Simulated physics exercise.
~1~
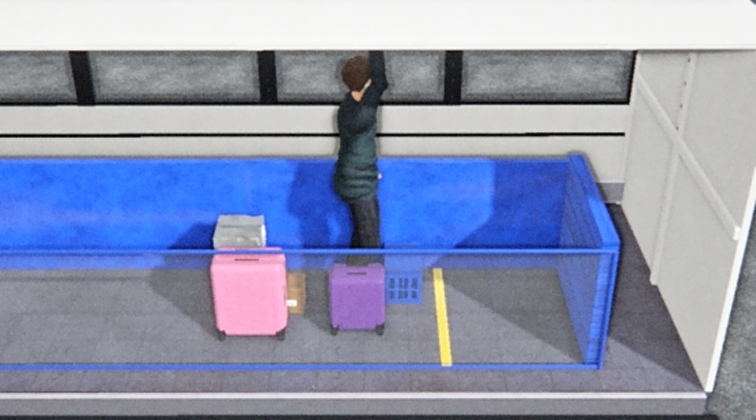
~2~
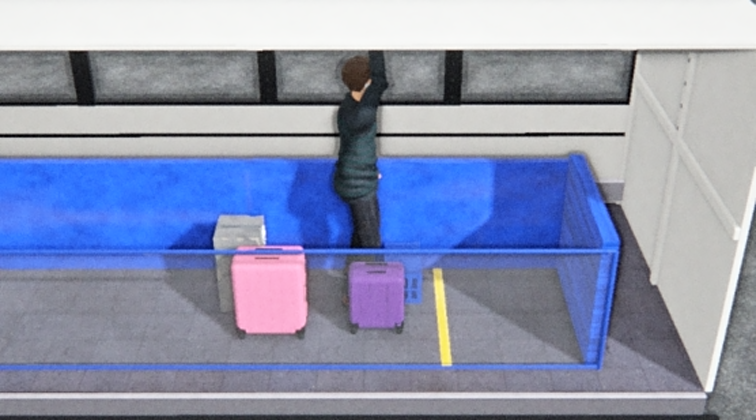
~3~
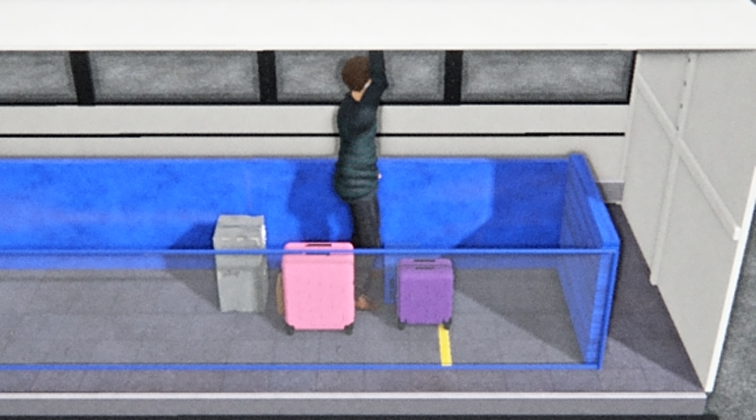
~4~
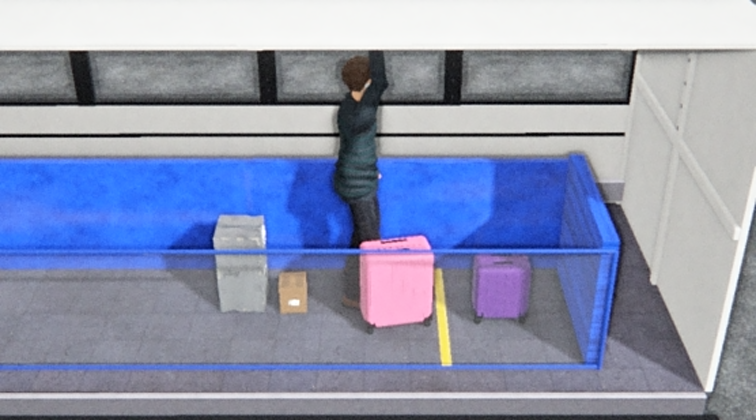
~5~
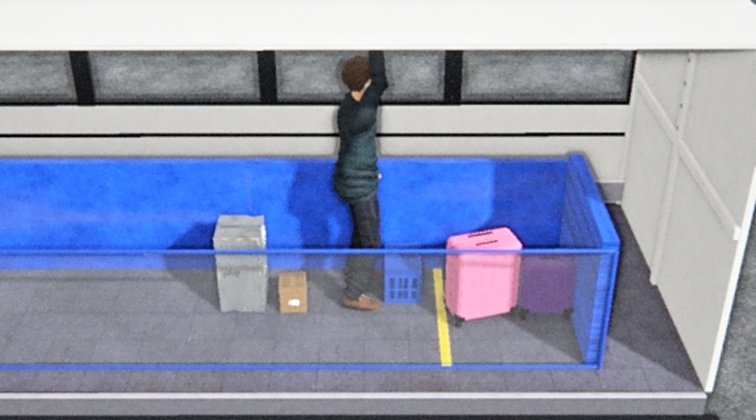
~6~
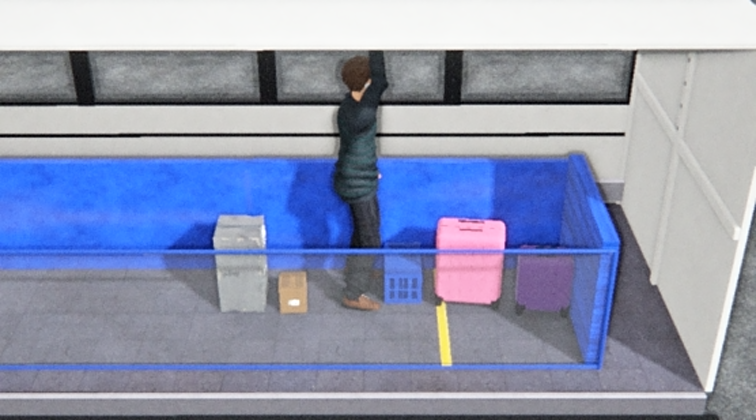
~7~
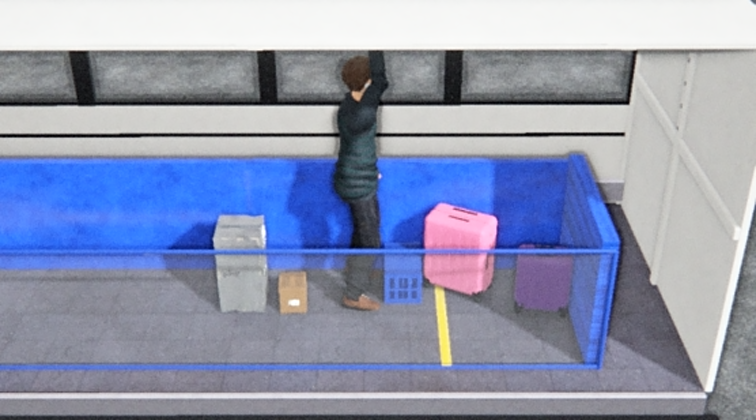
In a blue-walled bay, pink and purple suitcases roll right past the yellow line and stop.
